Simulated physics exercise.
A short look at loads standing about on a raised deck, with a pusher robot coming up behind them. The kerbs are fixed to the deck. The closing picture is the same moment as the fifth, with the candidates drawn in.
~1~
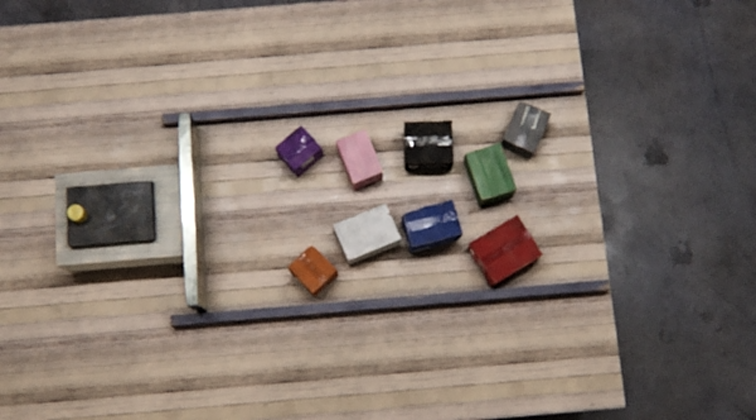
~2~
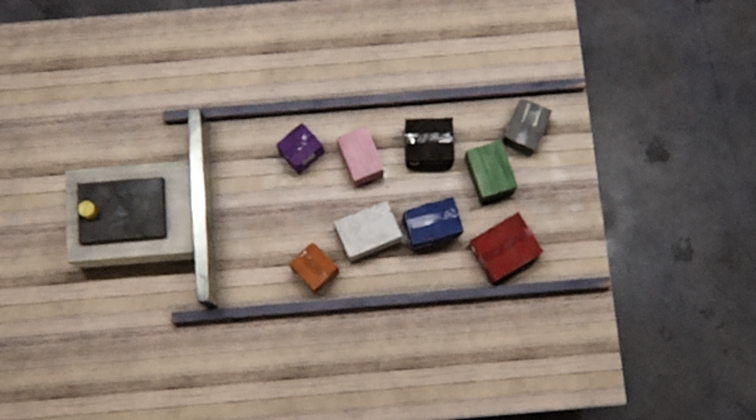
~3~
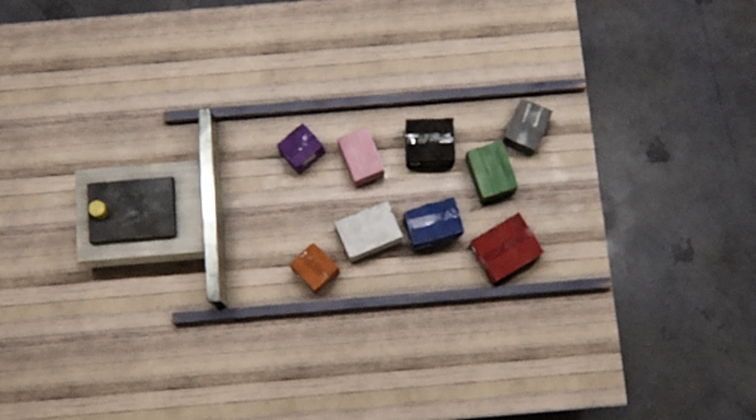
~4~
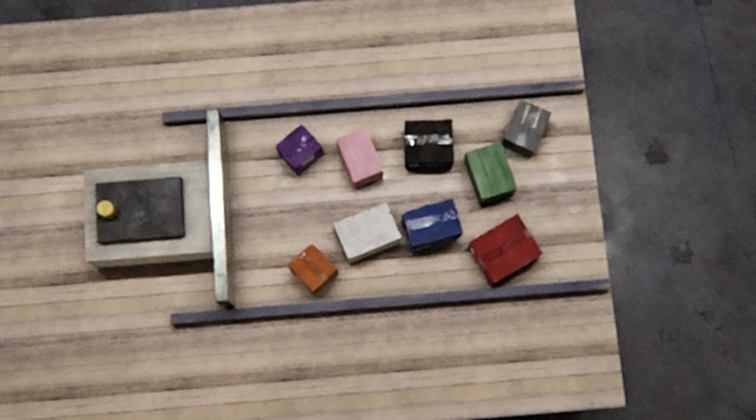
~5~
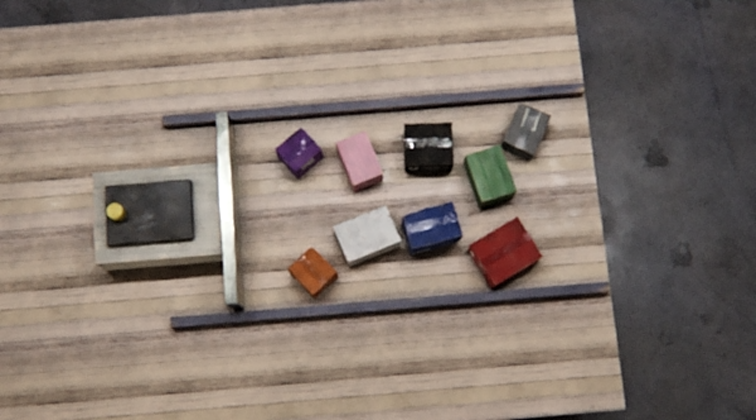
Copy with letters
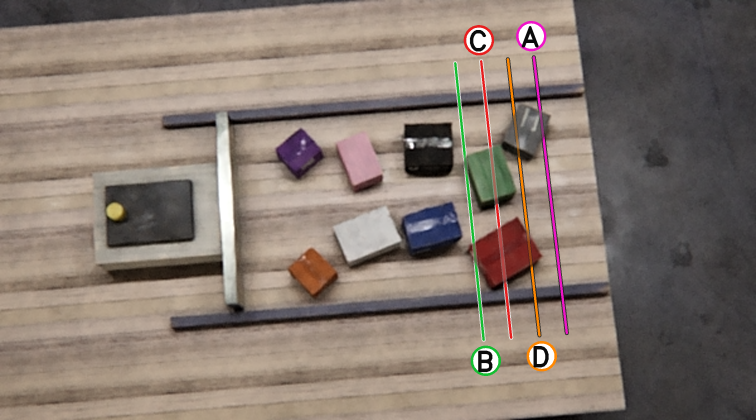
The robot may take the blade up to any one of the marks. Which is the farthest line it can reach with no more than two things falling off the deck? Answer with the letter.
Line C.
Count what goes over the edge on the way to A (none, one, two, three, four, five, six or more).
By then, six or more.
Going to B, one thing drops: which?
The grey parcel goes over.
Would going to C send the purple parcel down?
No.
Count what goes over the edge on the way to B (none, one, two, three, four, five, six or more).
One.
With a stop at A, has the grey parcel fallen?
Yes.
On the marked copy, A at (550, 191); B at (469, 198); C at (496, 195); D at (523, 193).
Taking C. A third of the way, robot (255, 204); orange box (356, 281); blue box (439, 225).
Two thirds of the way, robot (351, 196); grey parcel (550, 128); green crate (538, 181).
When it is over, robot (426, 190); grey parcel over the edge; green crate over the edge; two fallen.
As for the rest, A drops six; B is within the limit but short; D drops three.
